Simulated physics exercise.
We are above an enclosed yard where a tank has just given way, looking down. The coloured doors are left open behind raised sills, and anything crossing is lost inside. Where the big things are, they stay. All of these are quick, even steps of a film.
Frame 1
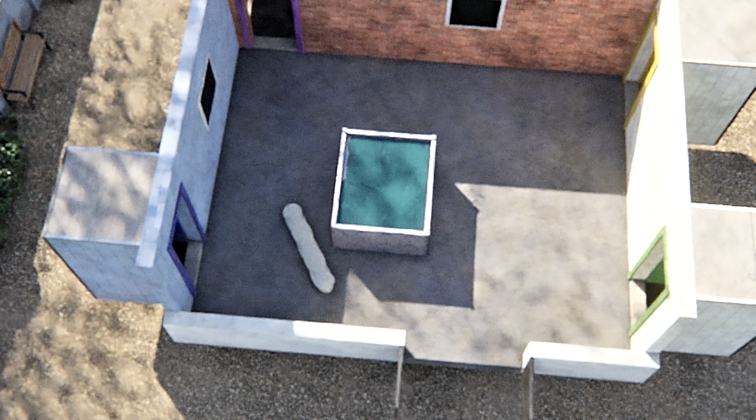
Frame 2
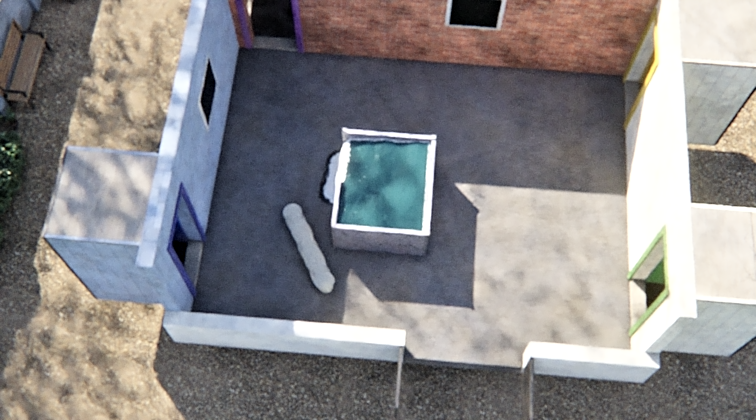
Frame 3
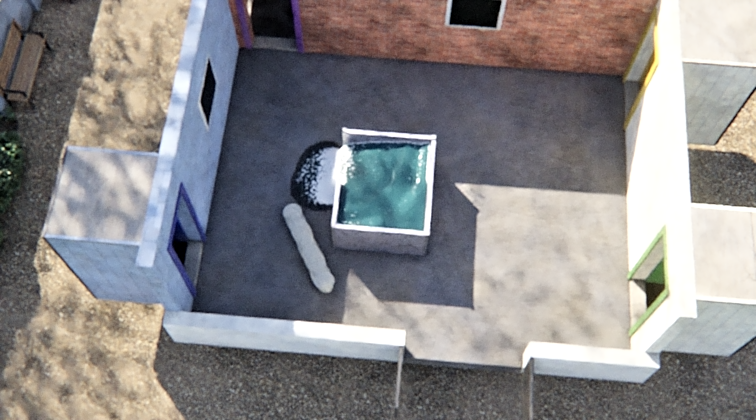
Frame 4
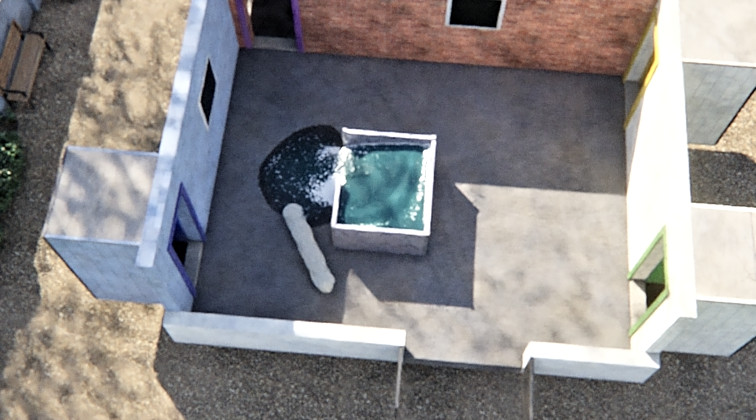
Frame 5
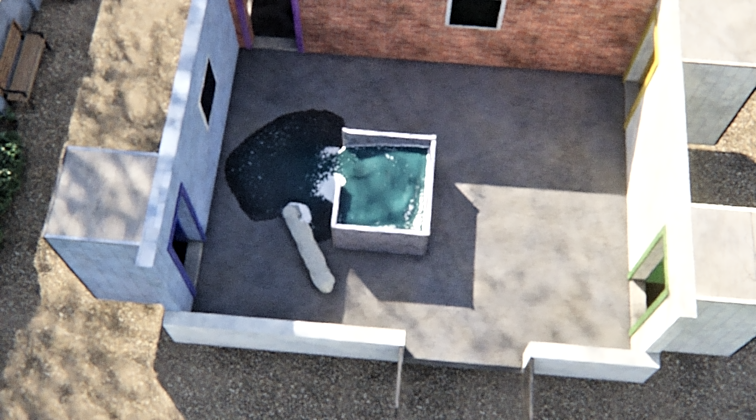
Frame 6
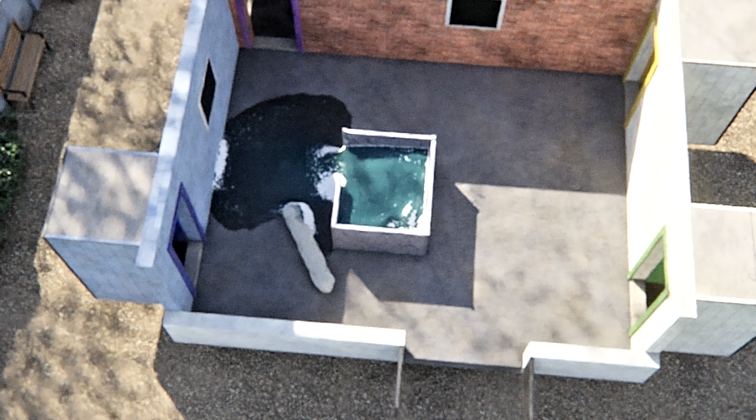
The footage shows a walled yard from above, where water pours from the left side of a square tank, spreads left across the dark floor around the end of a pale, rounded barrier, and reaches the left wall.
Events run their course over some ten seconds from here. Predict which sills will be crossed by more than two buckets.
My prediction: Purple door: Too much water; green door: Little enough water; blue door: Little enough water; yellow door: Little enough water.
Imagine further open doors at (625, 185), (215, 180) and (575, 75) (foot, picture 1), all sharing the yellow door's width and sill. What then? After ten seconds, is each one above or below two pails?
In order: Falls short, exceeds it, falls short.
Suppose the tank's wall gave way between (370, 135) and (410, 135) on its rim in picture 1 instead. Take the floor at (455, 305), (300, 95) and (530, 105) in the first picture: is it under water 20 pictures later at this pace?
Point by point: Untouched, swamped and swamped.
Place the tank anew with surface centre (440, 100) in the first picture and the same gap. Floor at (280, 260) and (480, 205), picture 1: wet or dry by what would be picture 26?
Points in order: Inundated; bare.
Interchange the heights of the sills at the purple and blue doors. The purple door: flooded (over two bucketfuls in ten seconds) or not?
Looks like purple ends up over there.
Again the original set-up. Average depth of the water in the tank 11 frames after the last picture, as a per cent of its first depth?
Estimate: Around 46 per cent.
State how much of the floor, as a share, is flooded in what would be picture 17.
Roughly 25 per cent.
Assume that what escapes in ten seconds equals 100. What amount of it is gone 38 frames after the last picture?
It should be close to 85 percent by then.
A moment on, water covers 20 % of the floor; the purple door wet at the sill, nothing in, the green door not reached, the blue door wet at the sill, nothing in, the yellow door not reached.
Next, water covers 25 % of the floor; the purple door over two buckets in, the green door not reached, the blue door wet at the sill, nothing in, the yellow door not reached.
Then, water covers 40 % of the floor; the purple door far over two buckets in, the green door not reached, the blue door wet at the sill, nothing in, the yellow door not reached.
Later, water covers 85 % of the floor; the purple door far over two buckets in, the green door not reached, the blue door under two buckets in, the yellow door not reached.
In the end, water covers 95 % of the floor; the purple door far over two buckets in, the green door wet at the sill, nothing in, the blue door under two buckets in, the yellow door wet at the sill, nothing in.
